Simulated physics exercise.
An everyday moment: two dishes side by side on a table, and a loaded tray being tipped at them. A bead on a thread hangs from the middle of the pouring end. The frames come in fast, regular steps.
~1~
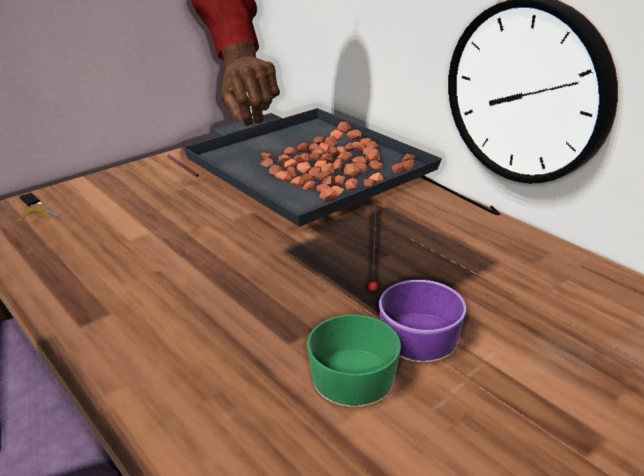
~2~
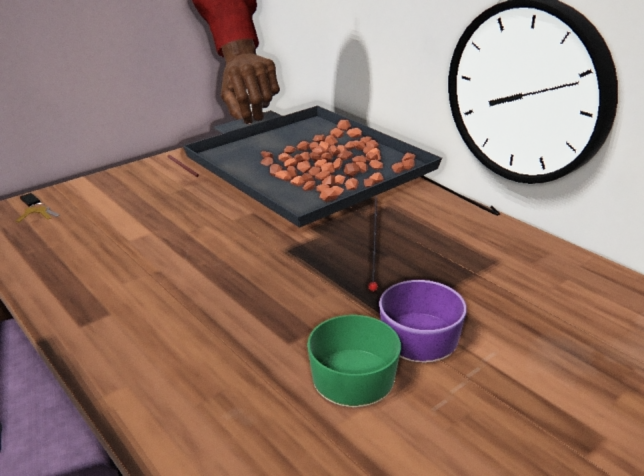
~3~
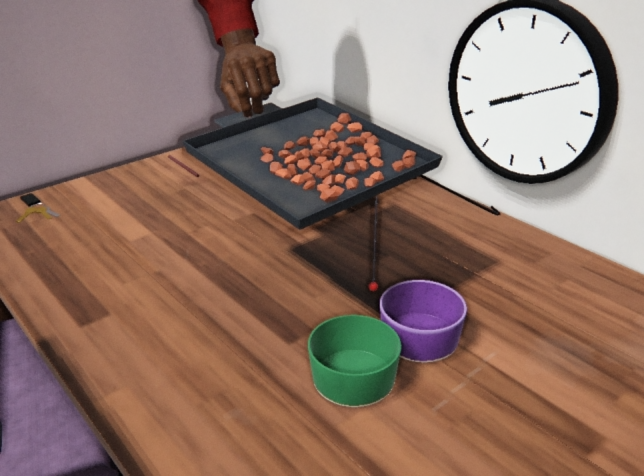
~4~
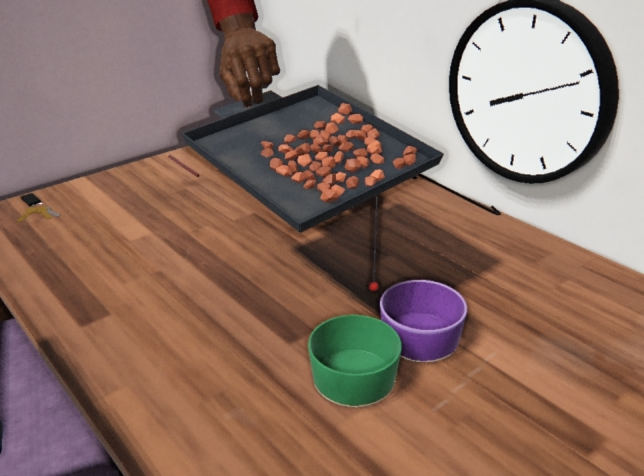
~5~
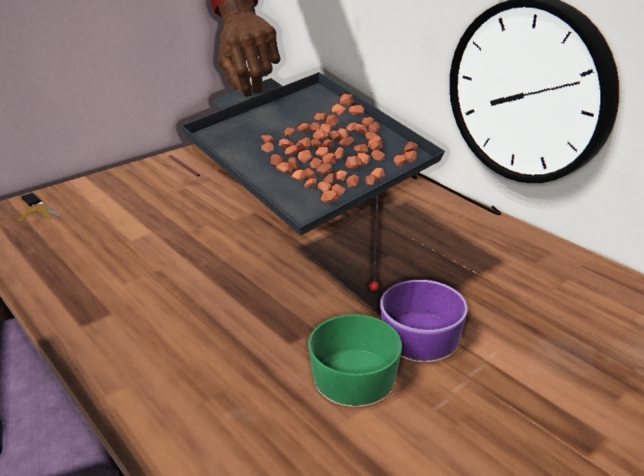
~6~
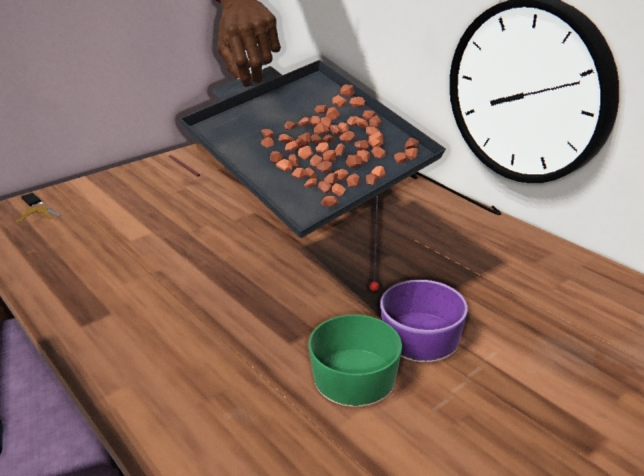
On a wooden table, a hand raises one end of a tray of reddish chunks.
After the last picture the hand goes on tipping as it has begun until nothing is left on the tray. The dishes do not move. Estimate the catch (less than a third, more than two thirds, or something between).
They take from one third to two thirds between them.
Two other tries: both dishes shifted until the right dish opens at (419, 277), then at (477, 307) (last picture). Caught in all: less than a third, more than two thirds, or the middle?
At the first place the middle third, at the second under a third.
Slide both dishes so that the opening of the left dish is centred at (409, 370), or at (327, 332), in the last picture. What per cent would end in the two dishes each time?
First some 0, then 90 per cent.
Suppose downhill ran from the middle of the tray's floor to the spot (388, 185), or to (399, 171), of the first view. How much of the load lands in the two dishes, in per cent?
About 70 and 20 per cent.
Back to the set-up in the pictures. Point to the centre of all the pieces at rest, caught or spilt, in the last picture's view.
Near (331, 364).
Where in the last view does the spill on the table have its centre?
At about (285, 358).
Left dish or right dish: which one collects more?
It is the left dish.
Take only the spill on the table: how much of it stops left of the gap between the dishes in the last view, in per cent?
About 100 per cent.
Soon after the last picture, tray tipped steeply; nearly all on the tray; a stray few in the air.
A little later, tray tipped right over; about two thirds on the tray; about a quarter in the left dish; a small part outside both; about a quarter in the air.
Later still, tray tipped past a quarter turn; about half in the left dish; a stray few in the right dish; about half outside both.
At rest, tray tipped past a quarter turn; about half in the left dish; a stray few in the right dish; about half outside both.
